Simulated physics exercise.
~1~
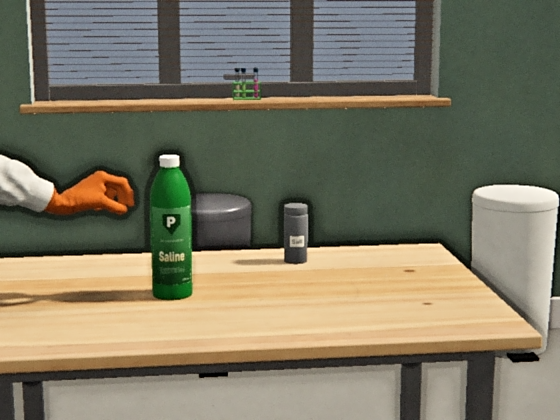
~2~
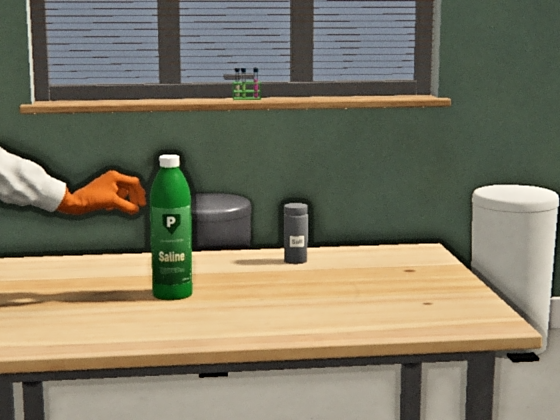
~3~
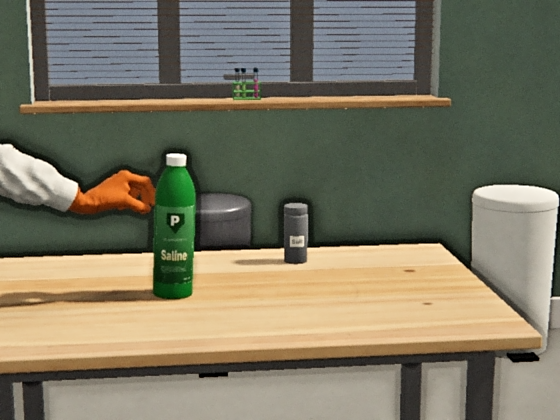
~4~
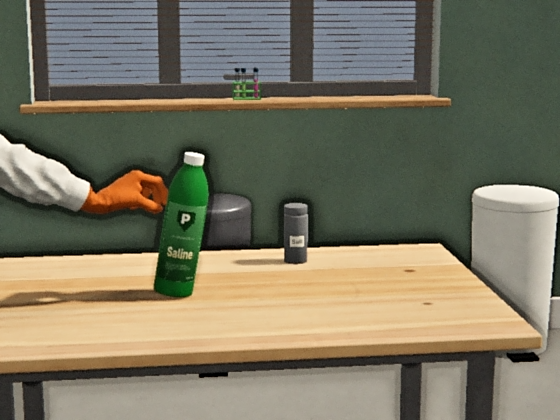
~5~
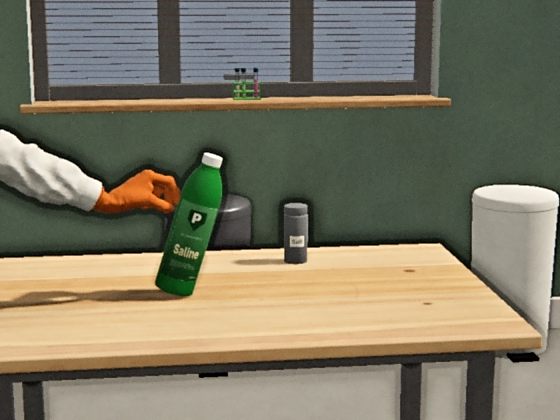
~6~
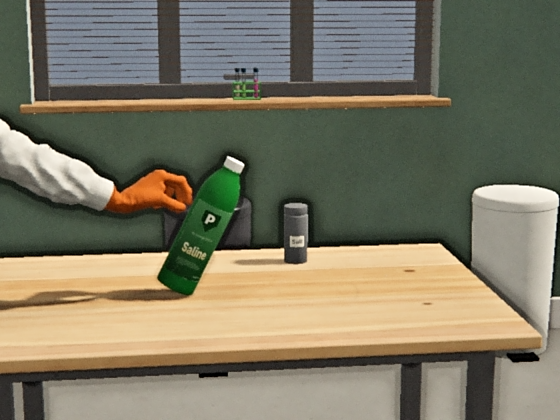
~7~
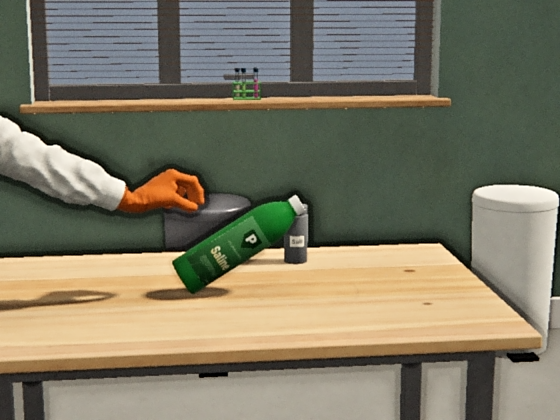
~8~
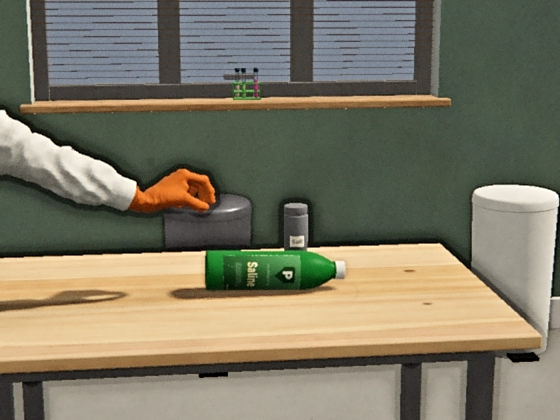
The clip shows an orange-gloved hand moving right to push the upper part of a green saline bottle on a wooden table, near a small grey container. The bottle leans further and further right, then topples and ends lying on its side.
